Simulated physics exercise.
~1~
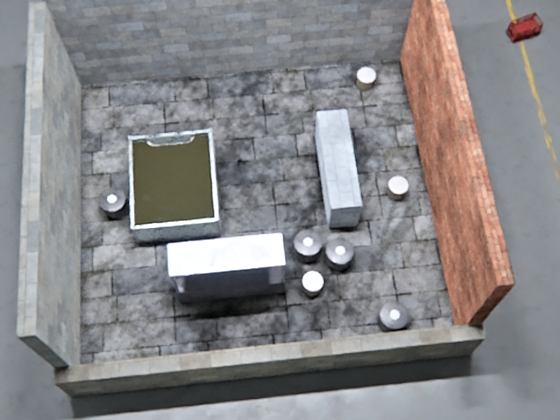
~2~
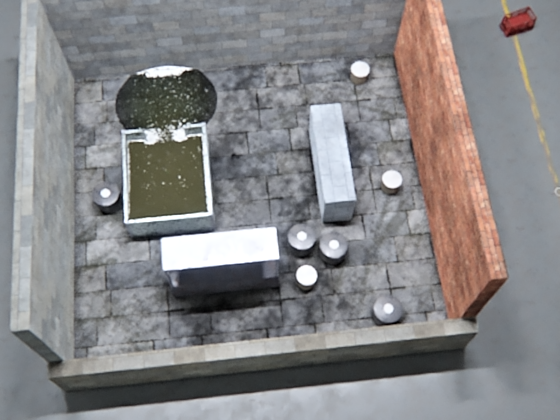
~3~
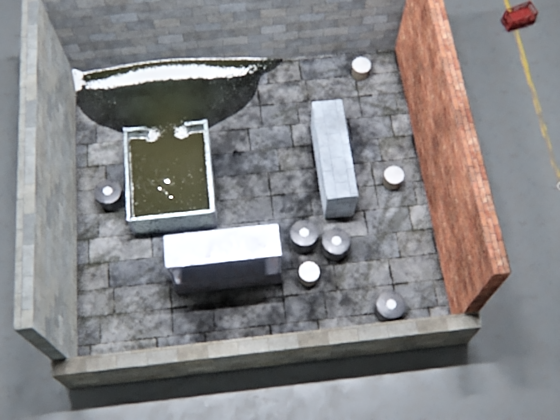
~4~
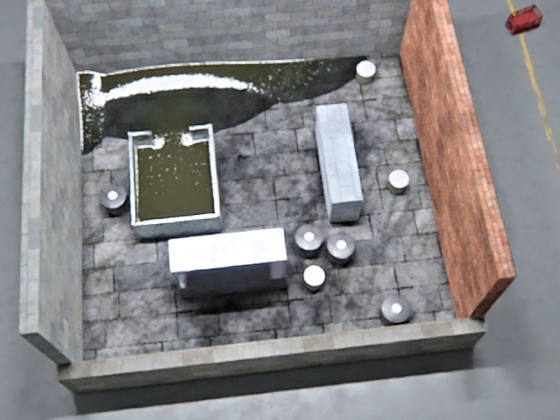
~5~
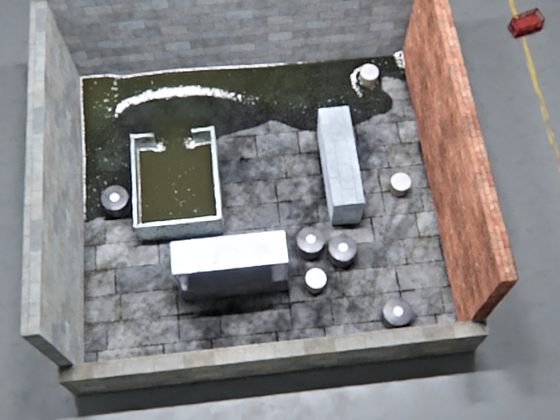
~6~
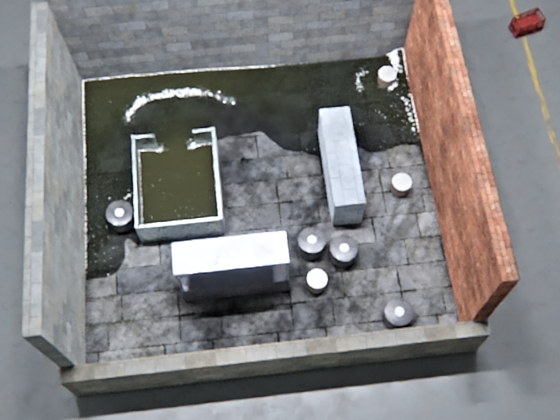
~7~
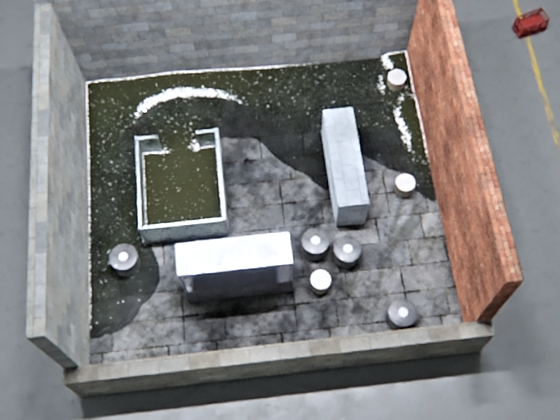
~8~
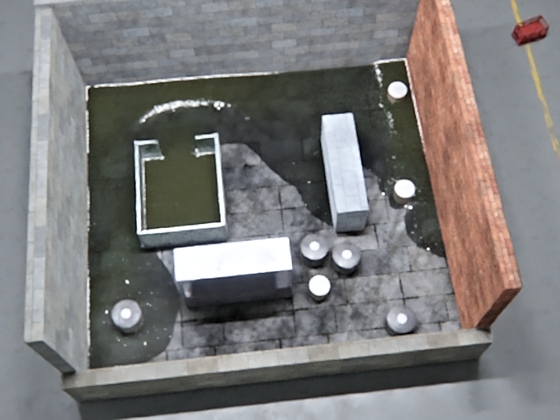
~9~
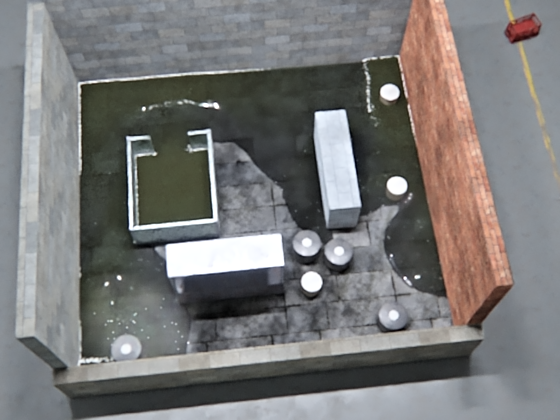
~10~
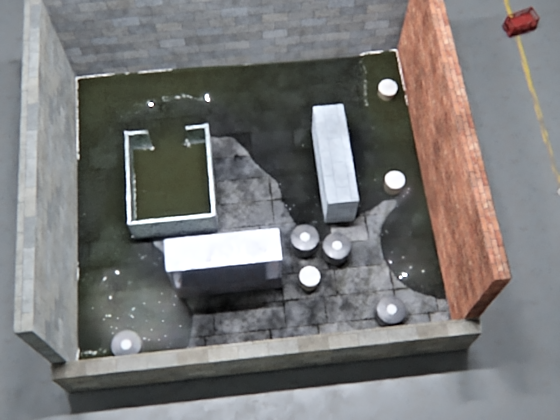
To begin with, a walled bay holds an open tank of murky water, two long pale blocks and several small round containers, all still. The far side of the tank gives way, and water bursts out against the back wall. It fans sideways along that wall, reaching the pale container in the far right corner and nudging it slightly right. The flow then turns down both sides, carrying the grey container left of the tank toward the front. At the end, that container rests by the front wall, the others stand upright, and a shrinking patch of floor remains uncovered.
